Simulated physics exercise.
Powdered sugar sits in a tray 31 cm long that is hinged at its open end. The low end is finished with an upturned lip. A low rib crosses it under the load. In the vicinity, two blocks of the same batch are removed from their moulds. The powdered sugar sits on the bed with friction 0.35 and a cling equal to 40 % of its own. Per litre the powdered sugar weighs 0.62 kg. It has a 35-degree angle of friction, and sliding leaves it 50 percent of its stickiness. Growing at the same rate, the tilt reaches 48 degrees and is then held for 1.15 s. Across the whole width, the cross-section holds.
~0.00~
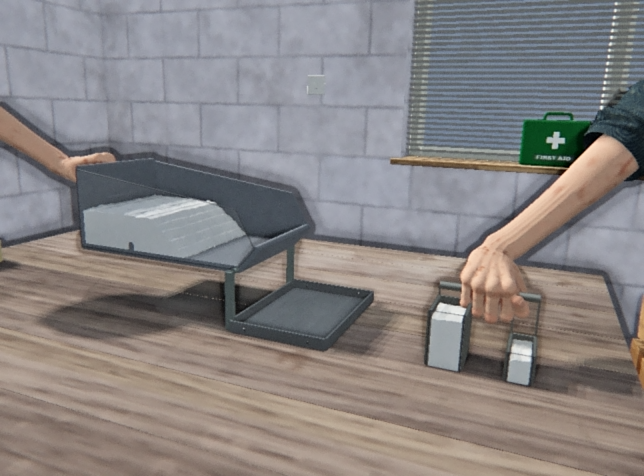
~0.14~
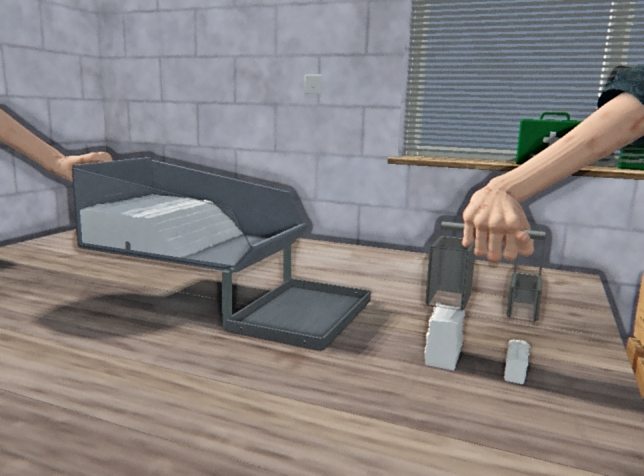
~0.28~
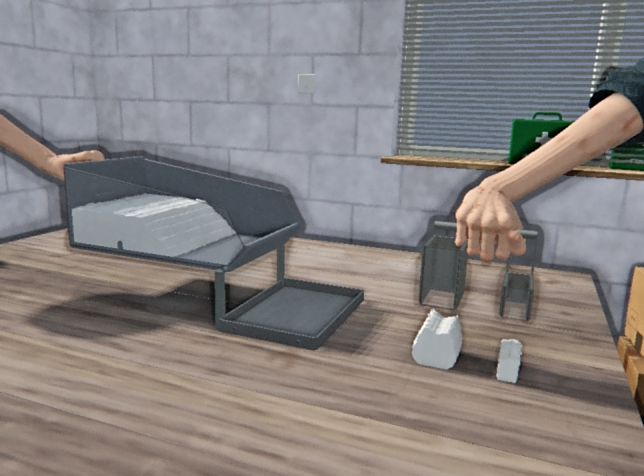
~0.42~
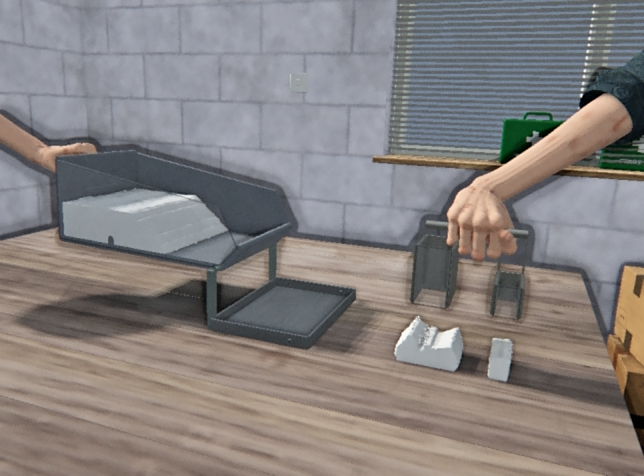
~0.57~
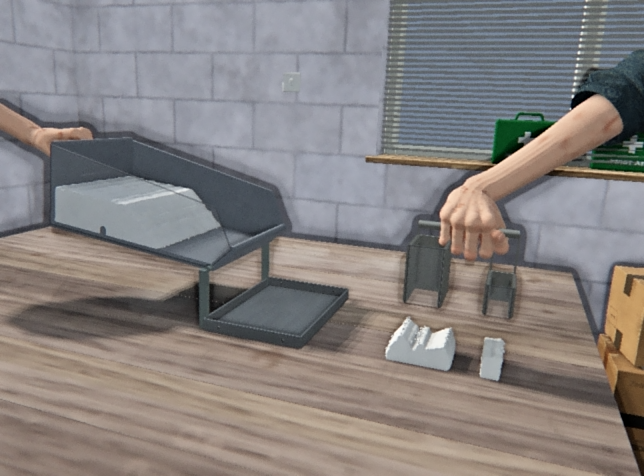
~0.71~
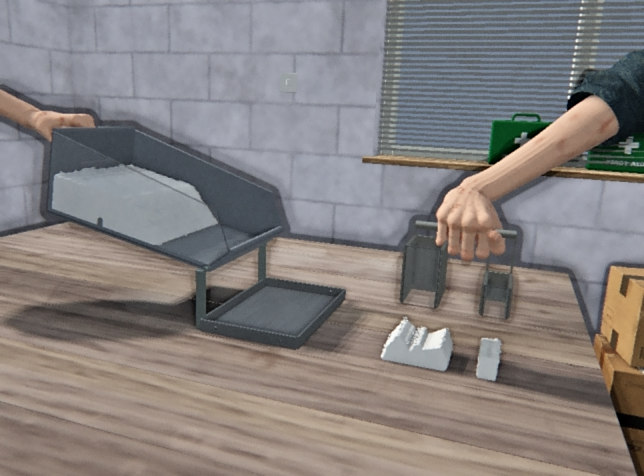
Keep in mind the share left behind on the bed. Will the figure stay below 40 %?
No, it is above 40 %.
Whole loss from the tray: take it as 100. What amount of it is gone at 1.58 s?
That figure sits at some 0 percent.
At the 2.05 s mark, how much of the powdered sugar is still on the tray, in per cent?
It should be near 80 per cent.
By 1.11 s, the tilt is 23 degrees and 100 % is on the bed.
By 1.58 s, the tilt is 38 degrees and 100 % is on the bed.
By 2.05 s, the tilt is 48 degrees and 78 % is on the bed.
By 2.52 s, the tilt is 48 degrees and 68 % is on the bed.
By 3.10 s, at the end, the tilt is 48 degrees and 65 % is on the bed.
